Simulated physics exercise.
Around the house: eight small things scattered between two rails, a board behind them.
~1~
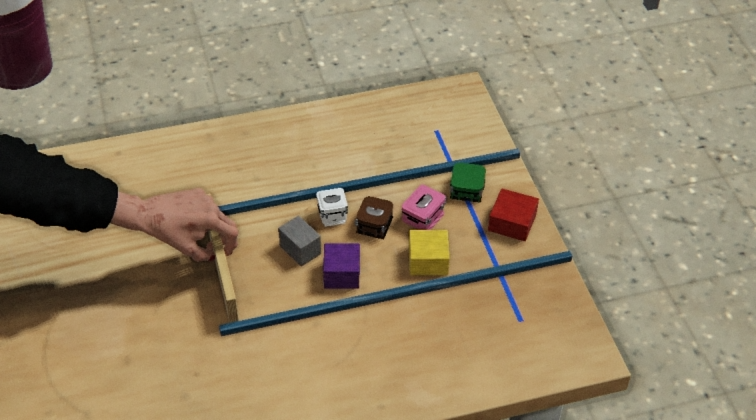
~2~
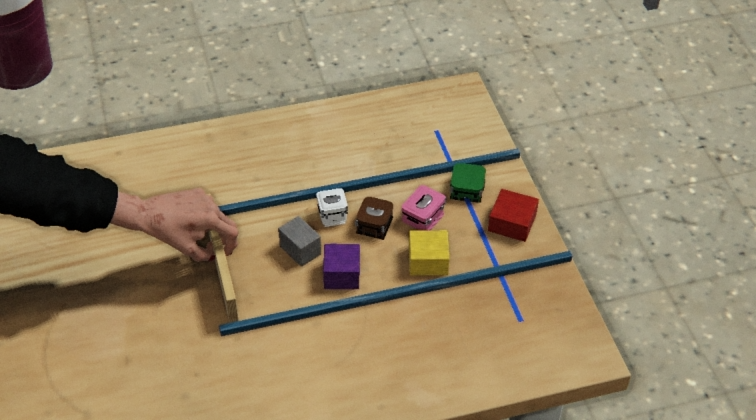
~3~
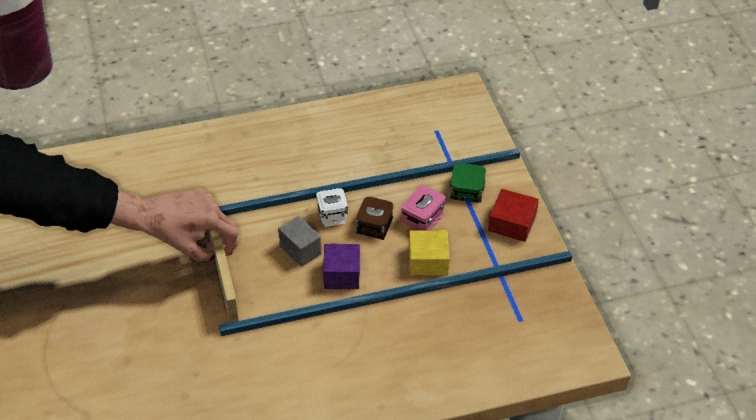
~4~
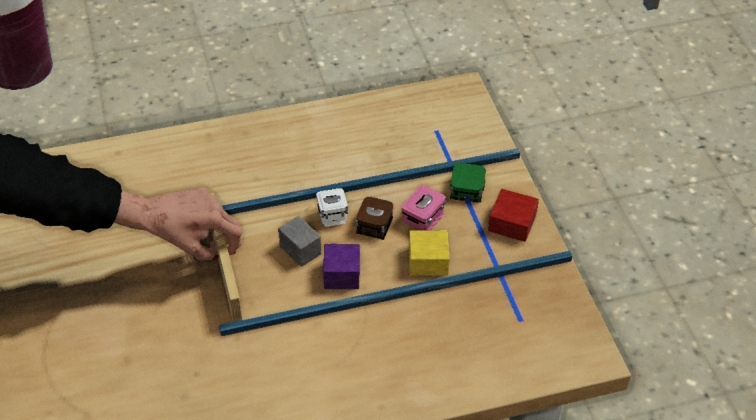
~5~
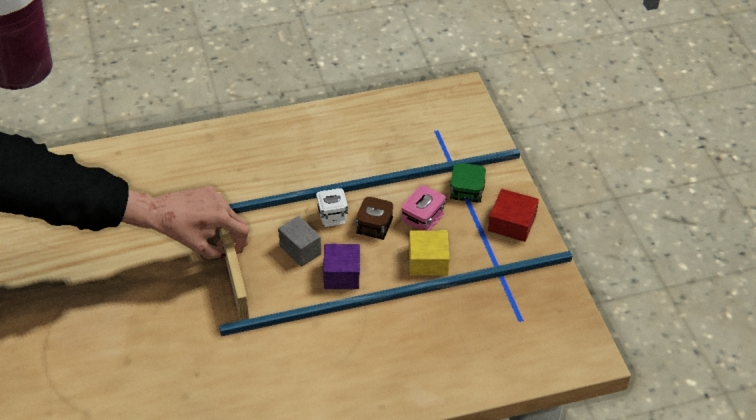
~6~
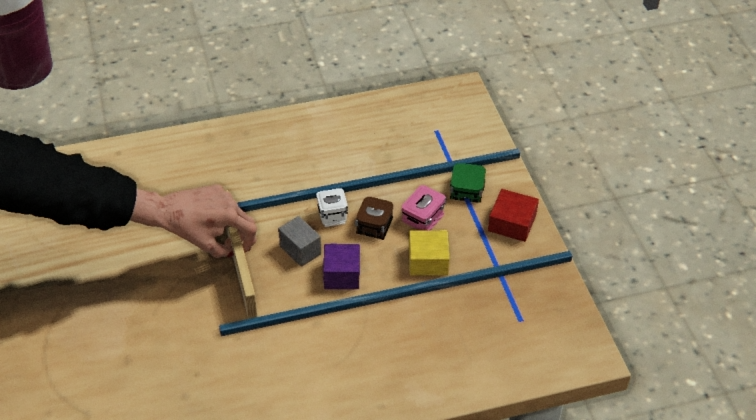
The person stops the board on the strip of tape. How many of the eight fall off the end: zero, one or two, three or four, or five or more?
Here the number that fall off is one or two.
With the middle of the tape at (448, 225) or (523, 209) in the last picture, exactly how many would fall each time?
It would be 0 and 5.
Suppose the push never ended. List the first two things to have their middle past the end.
In order: The red block, then the green case.
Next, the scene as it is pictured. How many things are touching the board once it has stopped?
That makes 3.
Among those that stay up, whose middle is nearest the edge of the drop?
The green case.
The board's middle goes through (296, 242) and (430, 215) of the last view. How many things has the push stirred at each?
1 and 8.
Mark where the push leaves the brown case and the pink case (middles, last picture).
Near (501, 175) and (521, 199).
Soon after, none off yet; red block at rest near (513, 215); green case at rest near (468, 183); pink case at rest near (423, 210).
At rest, the number that fall off is one or two; fallen, red block.
